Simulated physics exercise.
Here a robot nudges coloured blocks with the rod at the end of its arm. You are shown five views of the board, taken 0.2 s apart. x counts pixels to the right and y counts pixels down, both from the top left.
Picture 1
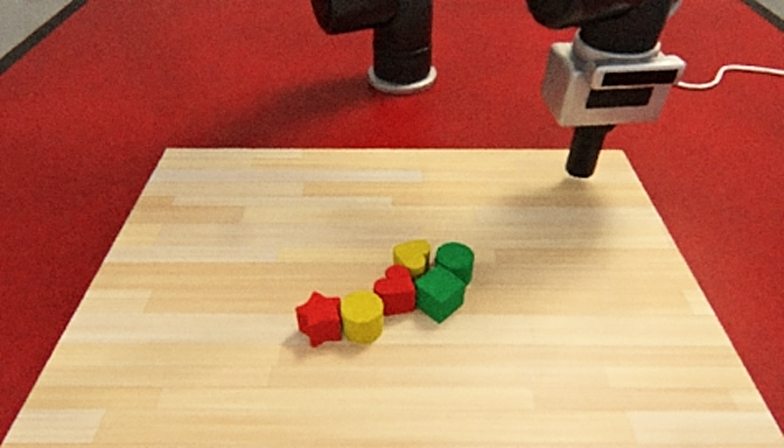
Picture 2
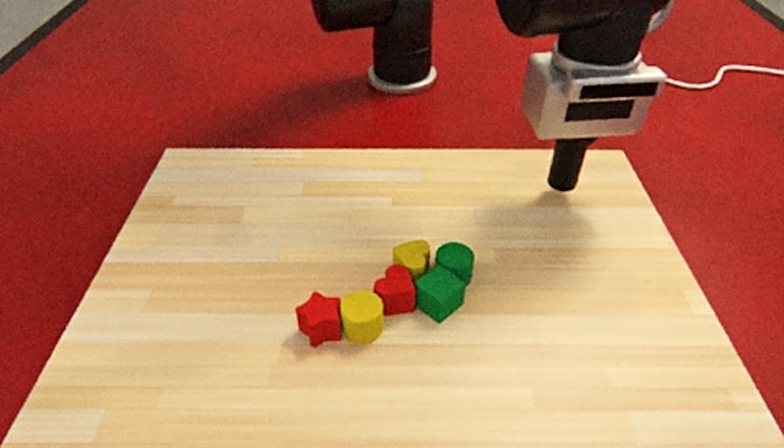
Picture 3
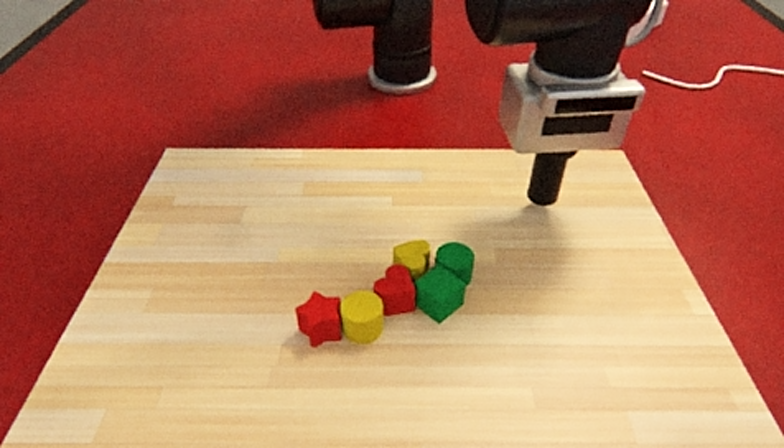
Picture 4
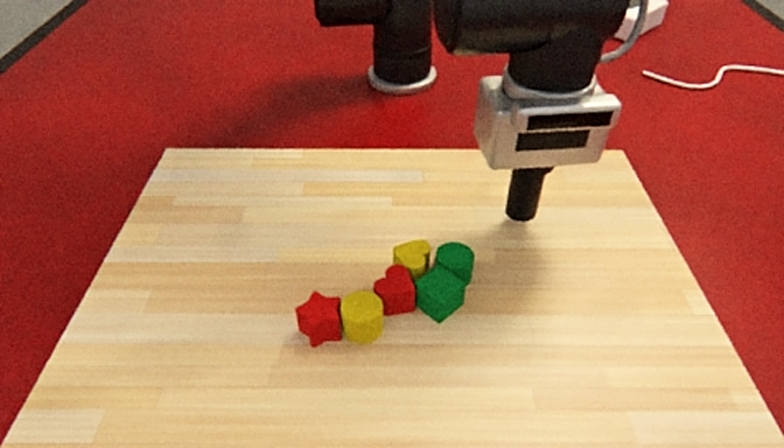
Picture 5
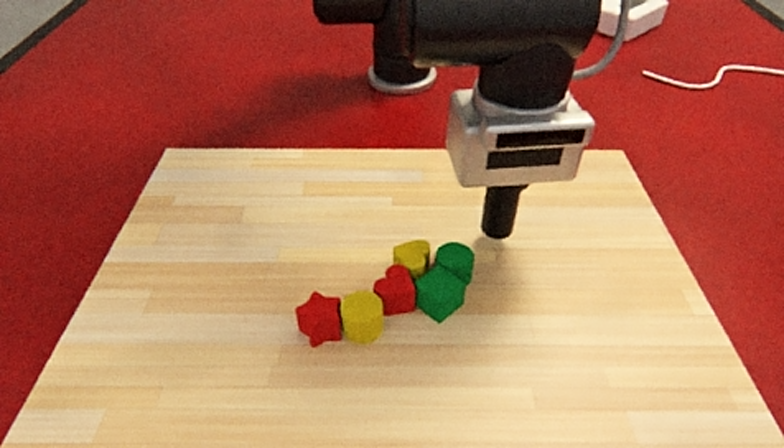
The robot arm moves its rod left and nearer across the board while the coloured blocks stay still.
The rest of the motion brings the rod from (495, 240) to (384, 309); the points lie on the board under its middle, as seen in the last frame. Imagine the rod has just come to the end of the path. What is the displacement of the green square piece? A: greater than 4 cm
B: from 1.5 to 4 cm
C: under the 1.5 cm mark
A.
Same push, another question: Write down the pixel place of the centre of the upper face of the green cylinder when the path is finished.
In the picture, it is at (390, 319).
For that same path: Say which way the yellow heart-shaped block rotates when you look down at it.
From overhead, clockwise.
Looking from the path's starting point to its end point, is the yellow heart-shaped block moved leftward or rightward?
Off to the right side.
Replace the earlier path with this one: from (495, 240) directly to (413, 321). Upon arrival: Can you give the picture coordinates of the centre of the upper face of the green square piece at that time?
It is at (400, 336).
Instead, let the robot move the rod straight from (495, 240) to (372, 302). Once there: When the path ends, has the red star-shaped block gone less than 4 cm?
That would be a yes.
On the path given first. One third of the way, rod at (461, 249); green square piece at (435, 289), turned 20° anticlockwise; green cylinder at (444, 261).
Two thirds of the way, rod at (423, 272); red heart-shaped block at (374, 286), turned 30° clockwise; yellow heart-shaped block at (388, 253), turned 40° clockwise; green square piece at (427, 319), turned 60° anticlockwise; green cylinder at (412, 289).
At the end, rod at (384, 297); red heart-shaped block at (347, 289), turned 20° clockwise; yellow heart-shaped block at (377, 254), turned 70° clockwise; green square piece at (429, 335), turned 100° anticlockwise; green cylinder at (390, 319).
